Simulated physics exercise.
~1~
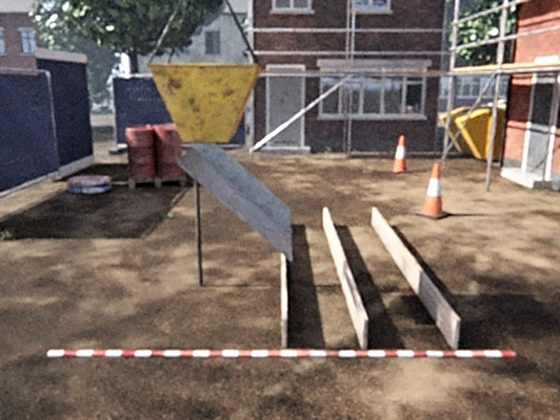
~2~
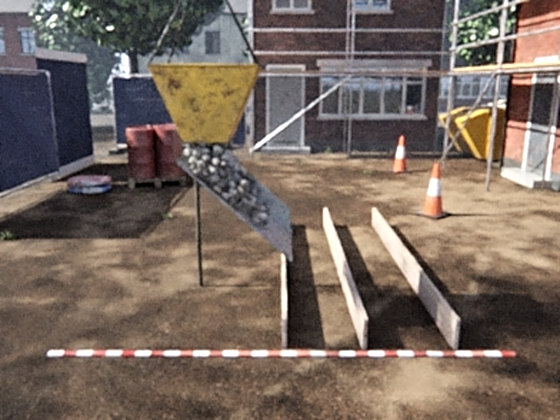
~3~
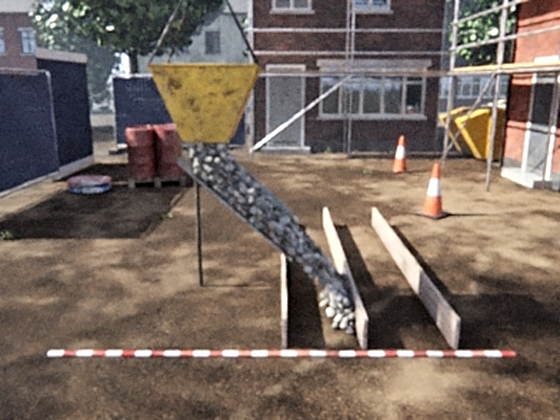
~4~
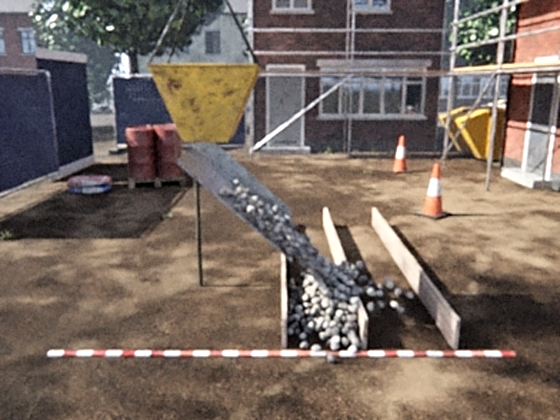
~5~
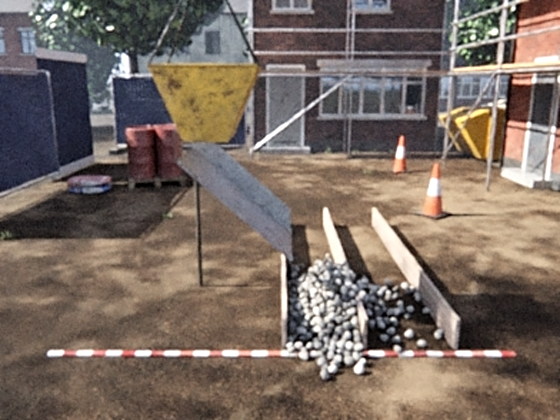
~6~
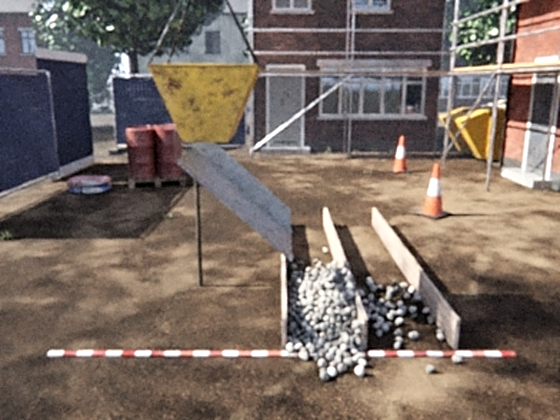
Grey stones pour from a yellow hopper down a slope, settling mostly in the left bay.
